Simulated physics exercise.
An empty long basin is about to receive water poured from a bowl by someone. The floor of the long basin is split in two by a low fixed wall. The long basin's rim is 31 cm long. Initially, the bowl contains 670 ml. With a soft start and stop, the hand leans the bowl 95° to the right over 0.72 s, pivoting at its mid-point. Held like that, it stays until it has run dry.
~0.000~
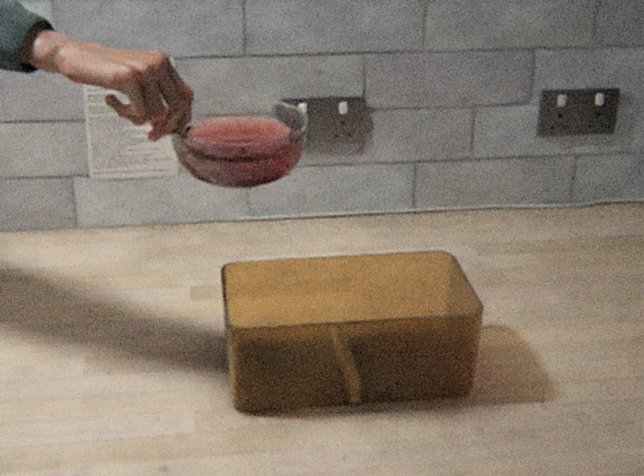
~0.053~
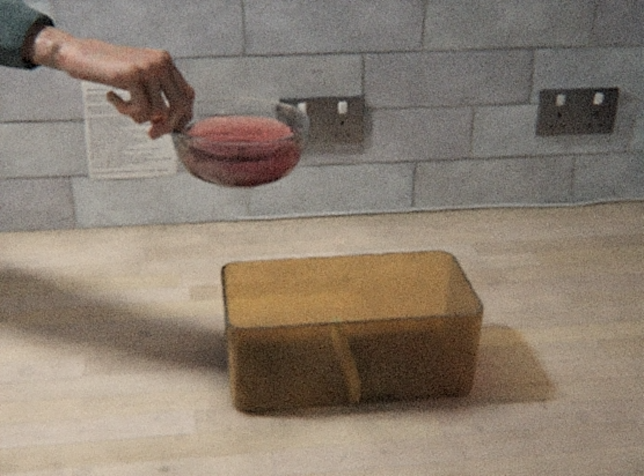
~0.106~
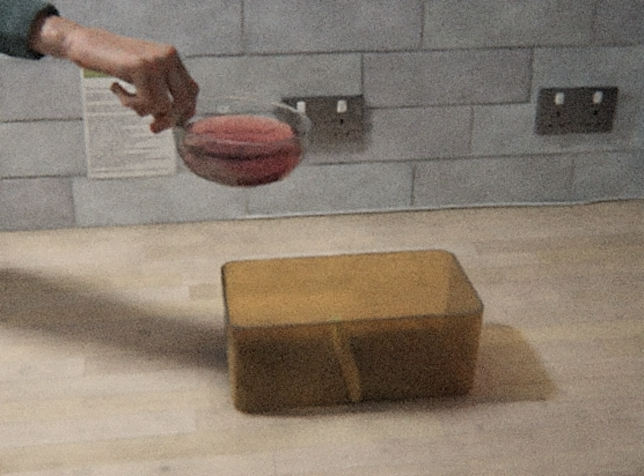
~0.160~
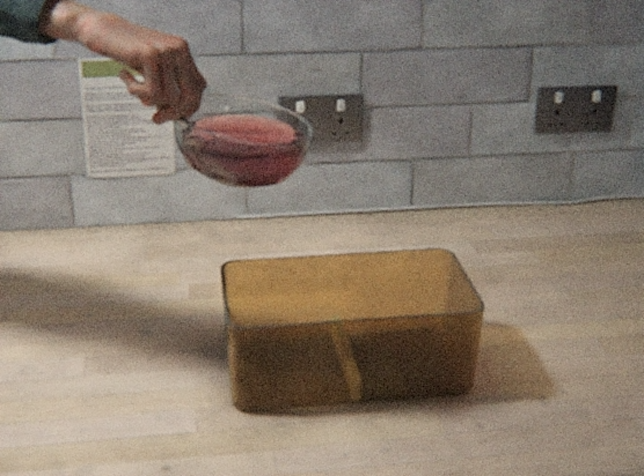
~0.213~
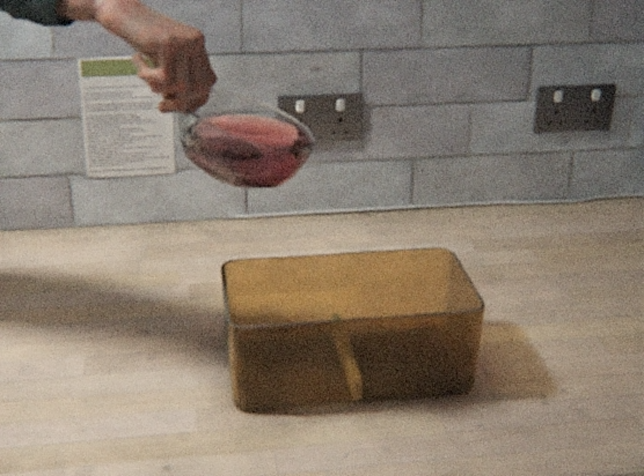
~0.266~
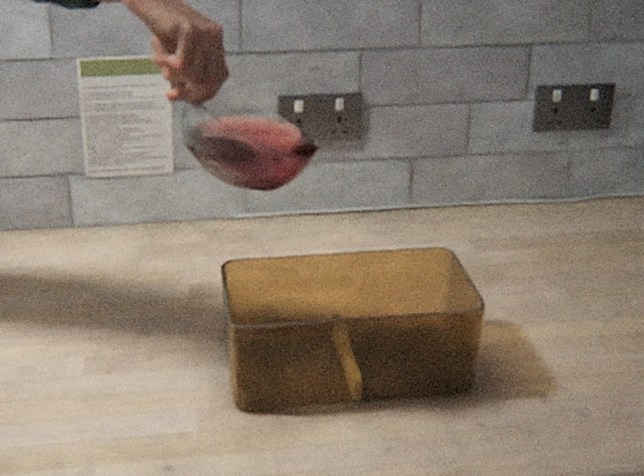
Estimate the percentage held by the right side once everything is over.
I would say 63 per cent.
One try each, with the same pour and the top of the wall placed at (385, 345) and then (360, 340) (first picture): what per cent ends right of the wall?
The first gives near 15 per cent and the second near 45 per cent.
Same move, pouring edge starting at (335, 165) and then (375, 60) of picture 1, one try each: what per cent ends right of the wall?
The first try gives around 75 percent, the second around 75 percent.
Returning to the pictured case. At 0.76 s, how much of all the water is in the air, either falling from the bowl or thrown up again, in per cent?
Something like 10 per cent of the total.
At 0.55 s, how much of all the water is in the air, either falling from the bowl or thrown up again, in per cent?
Close to 56 in a hundred.
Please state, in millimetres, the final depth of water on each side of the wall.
The left ends up at roughly 10 mm, with the right at roughly 18 mm.
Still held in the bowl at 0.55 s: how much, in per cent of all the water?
Some 24 % of it is still there.
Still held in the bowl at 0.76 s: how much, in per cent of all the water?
Near 3 in a hundred.
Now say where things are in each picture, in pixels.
In the first picture, it leans 0°; its right rim is at (307, 119); the water meets the walls at (174, 137) and (303, 133); the long basin's rim runs from (224, 296) to (468, 281); the wall's top is at (345, 348).
In the second picture, it leans 1°; its right rim is at (308, 120); the water meets the walls at (175, 137) and (303, 133).
In the third picture, it leans 5°; its right rim is at (310, 124); the water meets the walls at (177, 134) and (304, 135).
In the fourth picture, it leans 11°; its right rim is at (312, 130); the water meets the walls at (178, 133) and (307, 135).
In the fifth picture, it leans 19°; its right rim is at (313, 139); the water meets the walls at (183, 132) and (310, 136).
In the sixth picture, it leans 29°; its right rim is at (313, 150); the water meets the walls at (186, 133) and (311, 140); 2 per cent is over the edge.
After 0.55 s the tilt is 83° and 24 per cent is still to pour, 2 is left of the wall and 18 right of it.
After 0.76 s the tilt is 95° and 3 per cent is still to pour, 23 is left of the wall and 64 right of it.
After 0.98 s the tilt is 95° and 0 per cent is still to pour, 35 is left of the wall and 63 right of it.
After 1.22 s the tilt is 95° and 0 per cent is still to pour, 35 is left of the wall and 63 right of it.
In the end 35 per cent lies left of the wall, 63 right of it and 1 outside.
